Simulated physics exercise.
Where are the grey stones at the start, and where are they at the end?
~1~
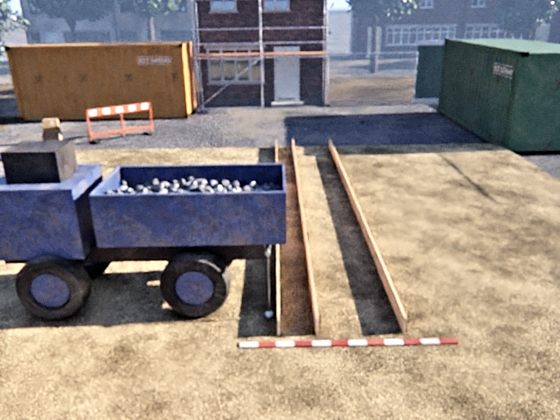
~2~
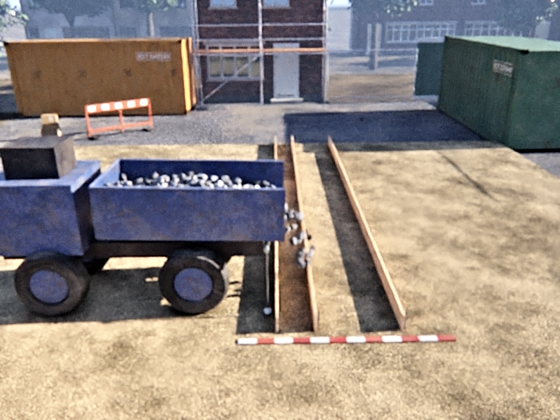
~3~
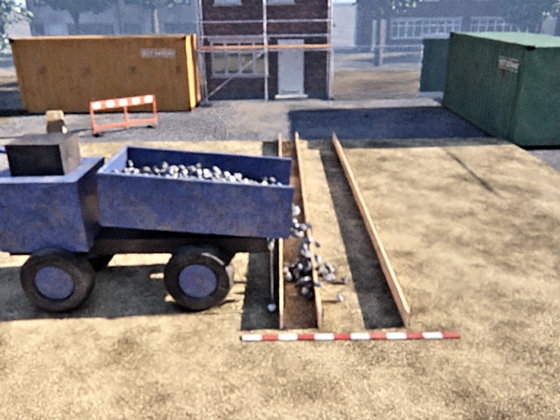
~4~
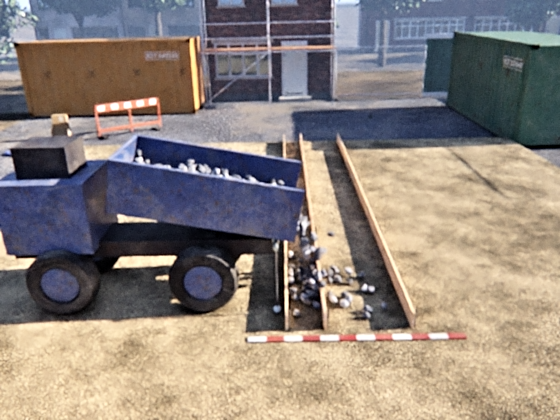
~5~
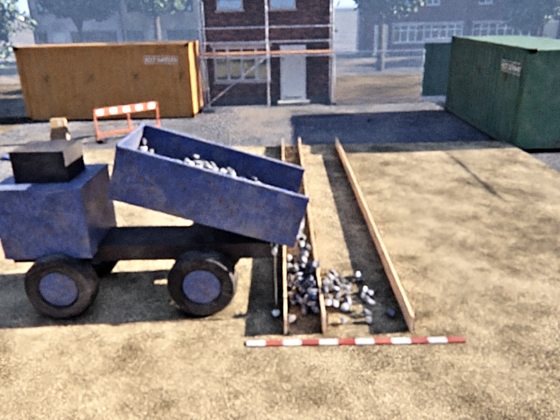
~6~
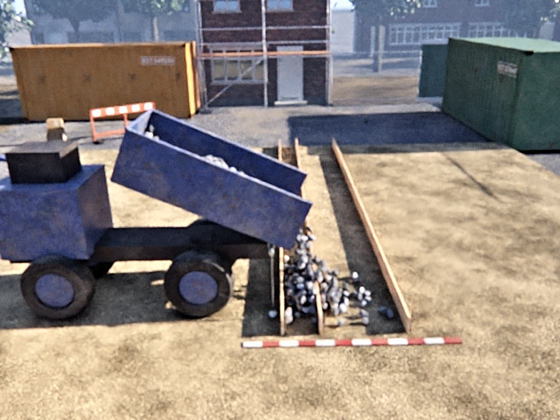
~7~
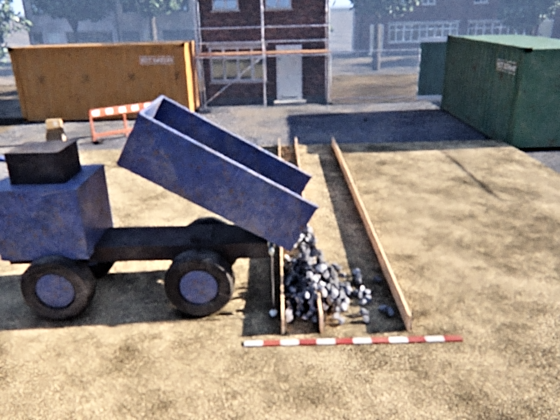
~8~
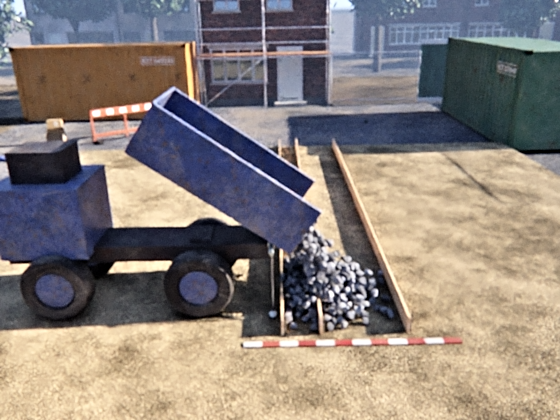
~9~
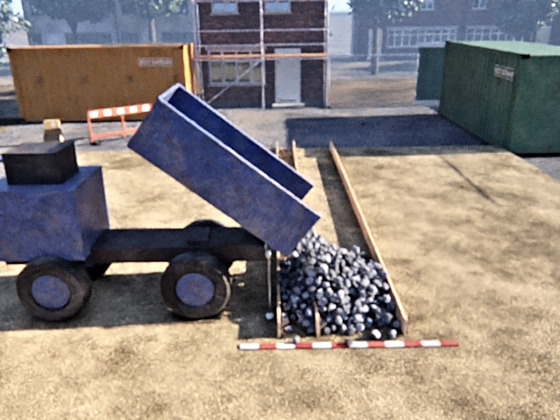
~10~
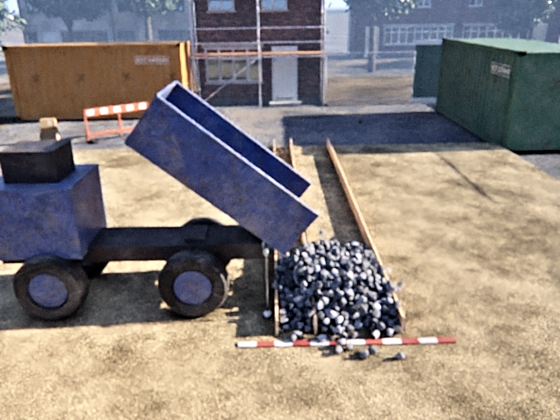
At the start the stones lie in the truck's blue bed. By the end they are in a heap on the ground among the wooden planks, to the right of the truck.
